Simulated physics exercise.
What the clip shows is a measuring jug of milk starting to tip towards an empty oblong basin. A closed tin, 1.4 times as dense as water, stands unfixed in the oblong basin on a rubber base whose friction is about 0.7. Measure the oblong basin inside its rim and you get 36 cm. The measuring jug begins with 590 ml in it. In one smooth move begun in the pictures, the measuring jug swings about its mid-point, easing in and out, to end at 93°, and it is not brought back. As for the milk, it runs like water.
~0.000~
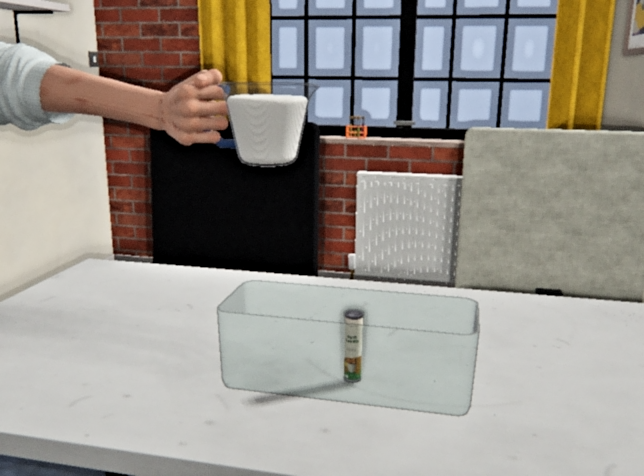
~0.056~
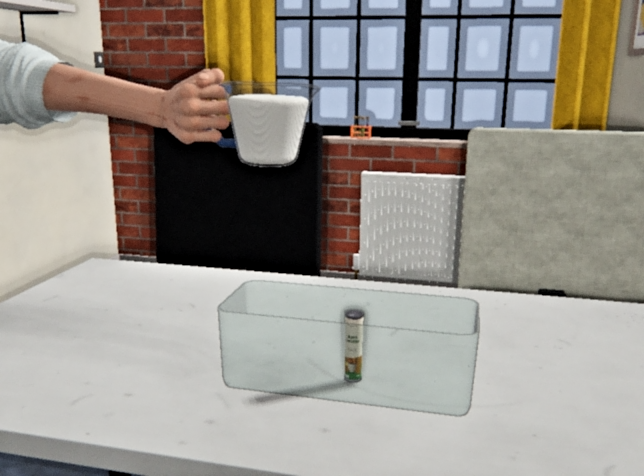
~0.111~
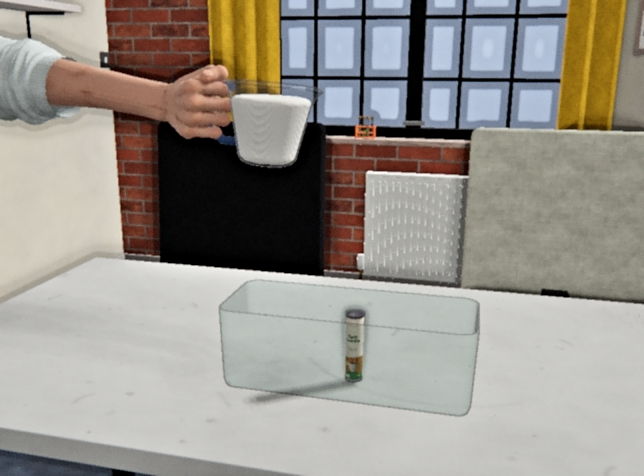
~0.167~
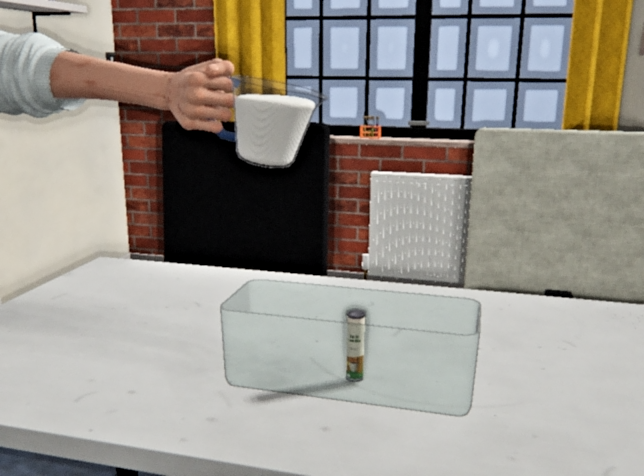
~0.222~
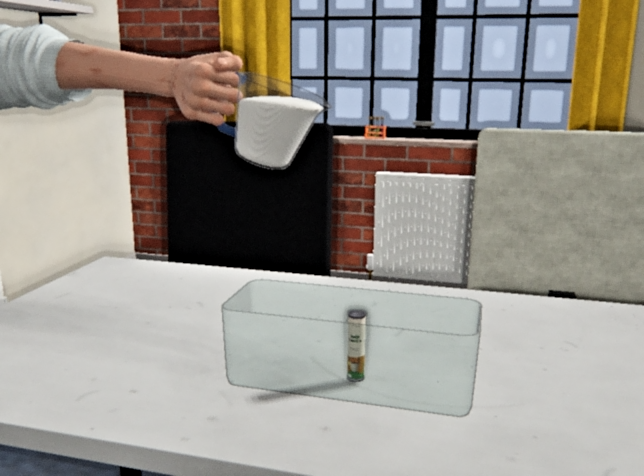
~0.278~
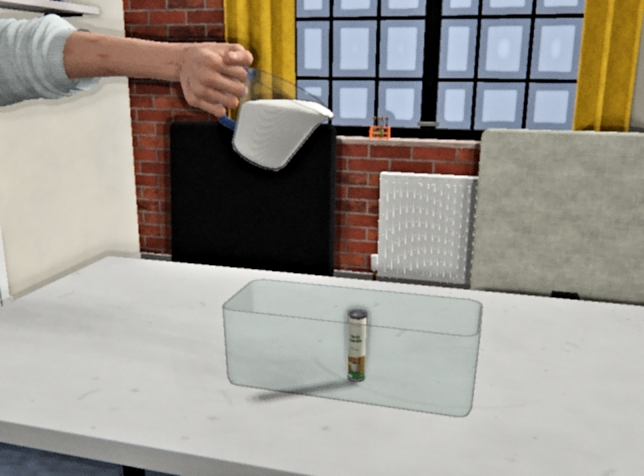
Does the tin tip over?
It does not tilt over.
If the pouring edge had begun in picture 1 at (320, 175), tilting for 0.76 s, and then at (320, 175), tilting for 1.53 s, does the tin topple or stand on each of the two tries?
Run one: It tumbles. Run two: It tumbles.
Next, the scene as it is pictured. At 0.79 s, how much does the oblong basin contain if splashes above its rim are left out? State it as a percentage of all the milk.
56 per cent, give or take a little.
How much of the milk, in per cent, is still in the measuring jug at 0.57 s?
Remaining: Near 54 % of the total.
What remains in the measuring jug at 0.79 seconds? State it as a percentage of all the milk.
Close to 12 percent of the total.
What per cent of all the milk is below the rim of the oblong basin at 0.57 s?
At that time the basin holds about 6 per cent of the liquid.
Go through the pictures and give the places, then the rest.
In the first picture, tilt 0°; pouring edge (319, 86); surface from (231, 97) to (308, 98); the oblong basin's rim runs from (231, 295) to (478, 318); the tin's top is at (354, 317).
In the second picture, tilt 1°; pouring edge (321, 88); surface from (233, 97) to (309, 99).
In the third picture, tilt 5°; pouring edge (324, 91); surface from (236, 97) to (311, 101).
In the fourth picture, tilt 11°; pouring edge (328, 98); surface from (240, 96) to (315, 102).
In the fifth picture, tilt 18°; pouring edge (331, 107); surface from (244, 100) to (322, 106).
In the sixth picture, tilt 27°; pouring edge (334, 118); surface from (247, 104) to (332, 111).
Then, 0.57 s in, the tilt is 80° and 55 per cent is still to pour; the tin stands where it began.
Then, 0.79 s in, the tilt is 93° and 13 per cent is still to pour; the tin stands where it began.
Then, 1.01 s in, the tilt is 93° and 2 per cent is still to pour; the tin stands where it began.
Then, 1.26 s in, the tilt is 93° and 0 per cent is still to pour; the tin stands where it began.
Finally, the tin stands where it began.
